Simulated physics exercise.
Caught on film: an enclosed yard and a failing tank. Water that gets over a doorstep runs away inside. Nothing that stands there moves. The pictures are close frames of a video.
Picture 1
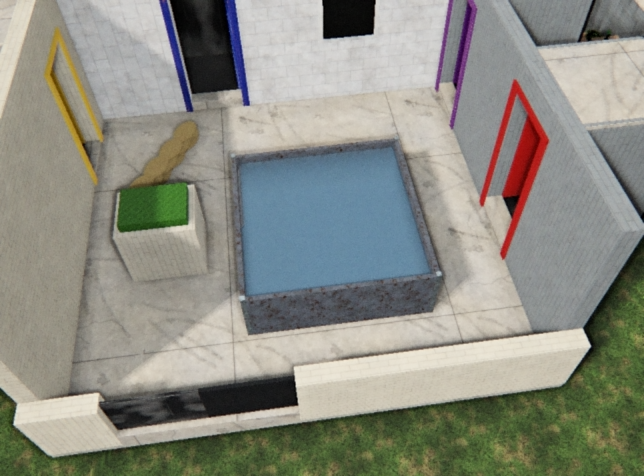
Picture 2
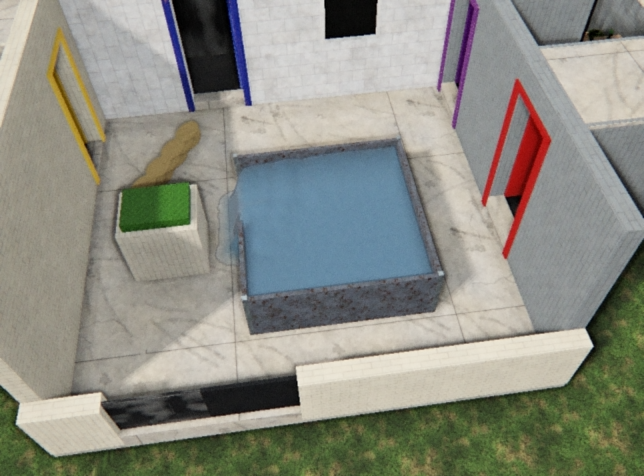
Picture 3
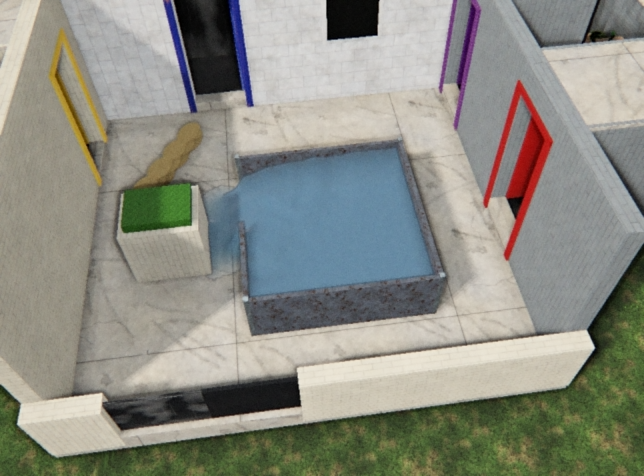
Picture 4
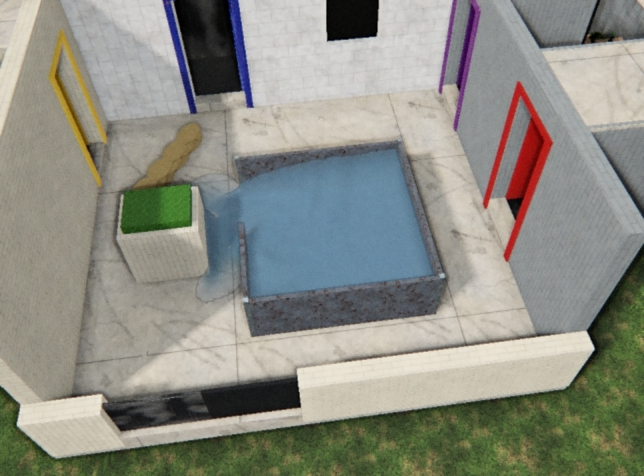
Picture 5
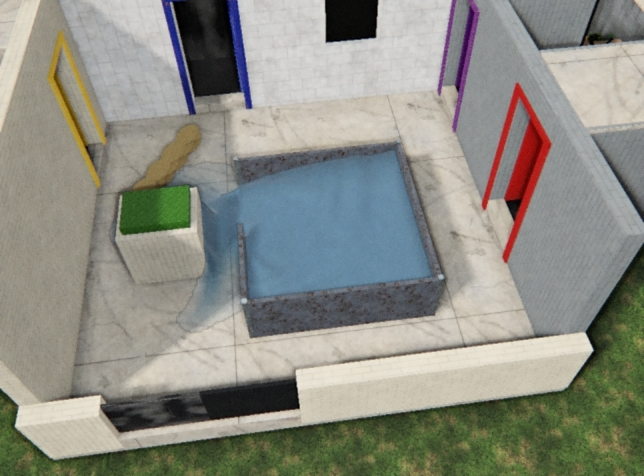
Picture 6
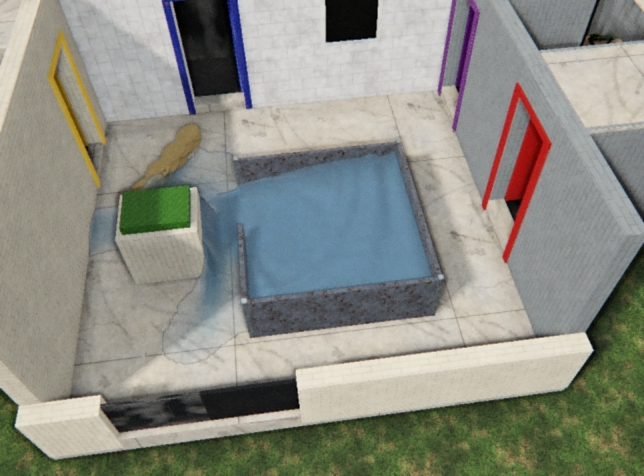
Water in a square, stone-walled tank sits still in a walled yard, then bursts out through the tank's left side. It spreads across the pale marble floor to the green-topped block, runs toward the low front wall, and flows around the block to reach the left side near the yellow-framed doorway.
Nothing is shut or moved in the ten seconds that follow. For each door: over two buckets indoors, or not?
In the end: The purple door holds within the limit; the red door holds within the limit; the yellow door floods; the blue door holds within the limit.
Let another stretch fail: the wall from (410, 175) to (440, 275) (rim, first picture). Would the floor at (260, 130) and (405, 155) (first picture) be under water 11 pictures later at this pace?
One after the other: Clear, awash.
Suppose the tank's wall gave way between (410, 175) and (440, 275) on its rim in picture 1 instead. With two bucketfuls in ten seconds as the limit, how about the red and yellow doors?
My reading: The red one passes that mark; the yellow one goes over.
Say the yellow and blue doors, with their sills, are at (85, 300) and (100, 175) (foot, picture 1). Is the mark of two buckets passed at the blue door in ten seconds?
My reading: Blue lets less in.
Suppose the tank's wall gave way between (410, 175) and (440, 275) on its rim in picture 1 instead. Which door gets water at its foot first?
That is the red-painted one.
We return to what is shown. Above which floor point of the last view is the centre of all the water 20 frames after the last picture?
At about (267, 241).
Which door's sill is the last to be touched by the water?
The red-painted one.
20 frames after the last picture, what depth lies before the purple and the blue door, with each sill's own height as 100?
Near 90 and 100 in a hundred.
A moment on, water covers 30 % of the floor; the purple door not reached, the red door not reached, the yellow door wet at the sill, nothing in, the blue door not reached.
Next, water covers 55 % of the floor; the purple door not reached, the red door not reached, the yellow door wet at the sill, nothing in, the blue door wet at the sill, nothing in.
Then, water covers 75 % of the floor; the purple door wet at the sill, nothing in, the red door not reached, the yellow door under two buckets in, the blue door under two buckets in.
Later, water covers 95 % of the floor; the purple door wet at the sill, nothing in, the red door wet at the sill, nothing in, the yellow door over two buckets in, the blue door under two buckets in.
In the end, water covers 95 % of the floor; the purple door wet at the sill, nothing in, the red door wet at the sill, nothing in, the yellow door over two buckets in, the blue door under two buckets in.
